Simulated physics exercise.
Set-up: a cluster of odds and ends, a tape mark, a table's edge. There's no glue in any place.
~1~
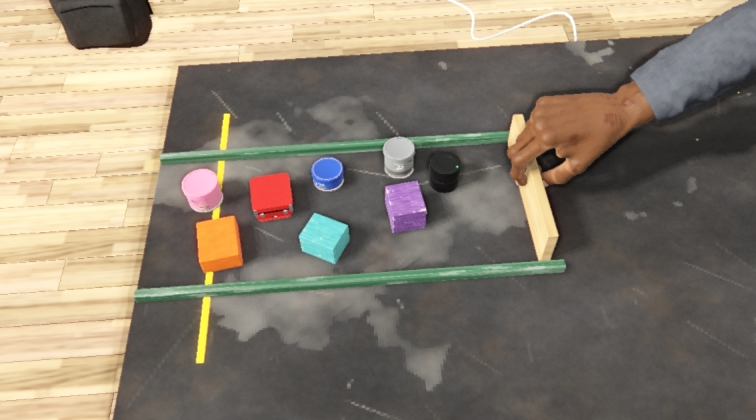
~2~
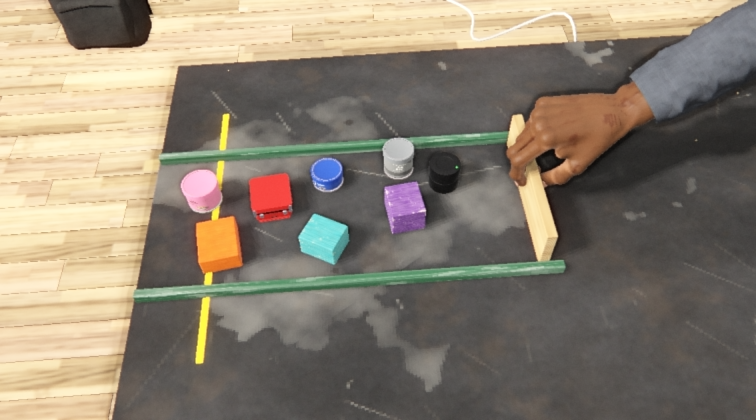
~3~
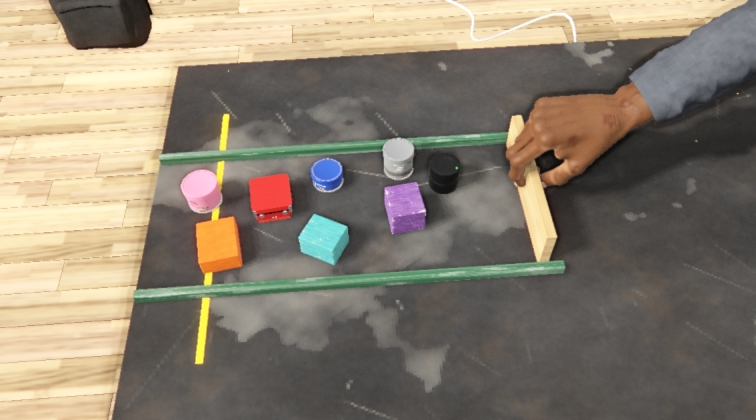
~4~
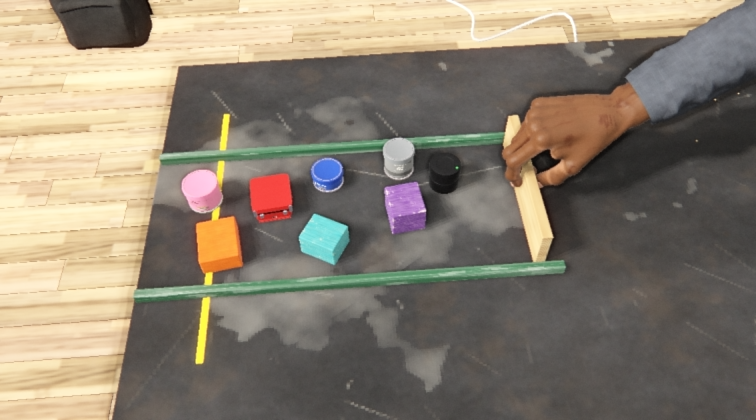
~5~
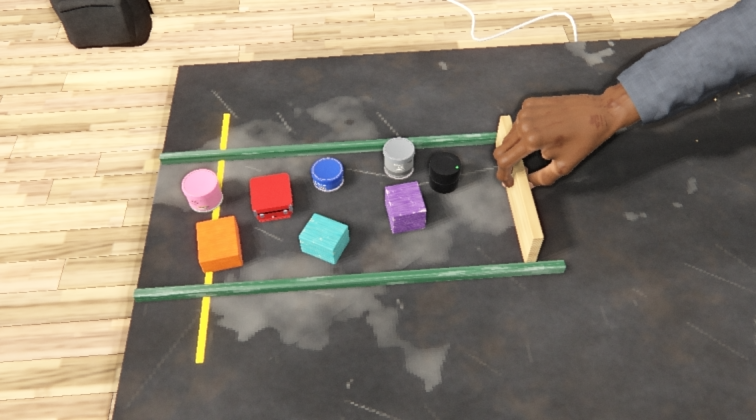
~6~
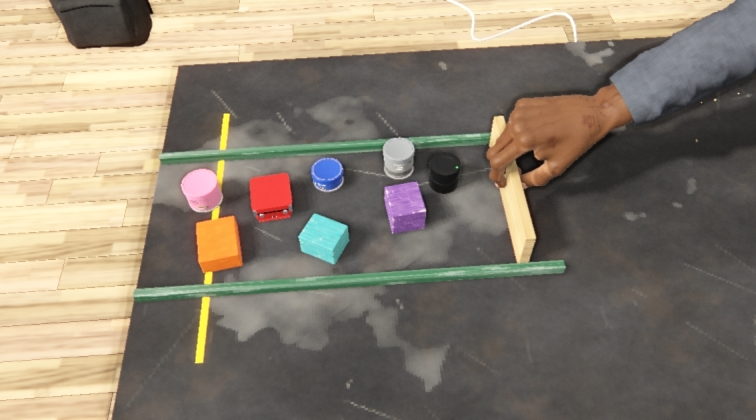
A dark hand in a grey-blue sleeve grips a pale wooden board at the right of a dark, scuffed tabletop on a plank floor, seen from above. Between two green rods lie pink, blue, grey and black round pieces and red, orange, teal and purple blocks, with yellow tape at left. The hand holds still, then slides the board slightly left, touching nothing else, while the view stays fixed.
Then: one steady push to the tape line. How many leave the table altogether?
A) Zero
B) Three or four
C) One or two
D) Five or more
C, one or two.
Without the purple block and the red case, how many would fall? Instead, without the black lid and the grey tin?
Tally per try: 0 / 1.
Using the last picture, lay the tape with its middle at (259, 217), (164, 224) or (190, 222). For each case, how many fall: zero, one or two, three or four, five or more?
One after another: None at all, five or more, three to four.
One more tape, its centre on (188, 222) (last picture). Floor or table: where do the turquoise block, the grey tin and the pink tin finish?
Going one by one, the turquoise block is not lost, the grey tin is not lost, the pink tin ends up off.
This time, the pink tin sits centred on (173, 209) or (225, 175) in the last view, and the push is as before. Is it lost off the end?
Try one: It ends up off. Try two: It ends up off.
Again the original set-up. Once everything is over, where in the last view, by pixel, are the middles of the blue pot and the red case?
Roughly (176, 184); the other one roughly (153, 211).
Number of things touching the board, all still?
Contact count: 4.
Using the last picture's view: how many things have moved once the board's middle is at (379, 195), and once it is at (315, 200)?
The first number is 3, the next one 6.
A little later, none off yet; pink tin at rest near (203, 191); orange block at rest near (219, 244); red case at rest near (272, 198).
Next, none off yet; pink tin at rest near (203, 191); orange block at rest near (219, 244); red case moving near (265, 200).
Later still, none off yet; pink tin shifted about its own width near (179, 183); orange block shifted about its own width near (184, 255); red case shifted well along near (195, 210).
When it is over, the number that fall off is one or two; down, pink tin.
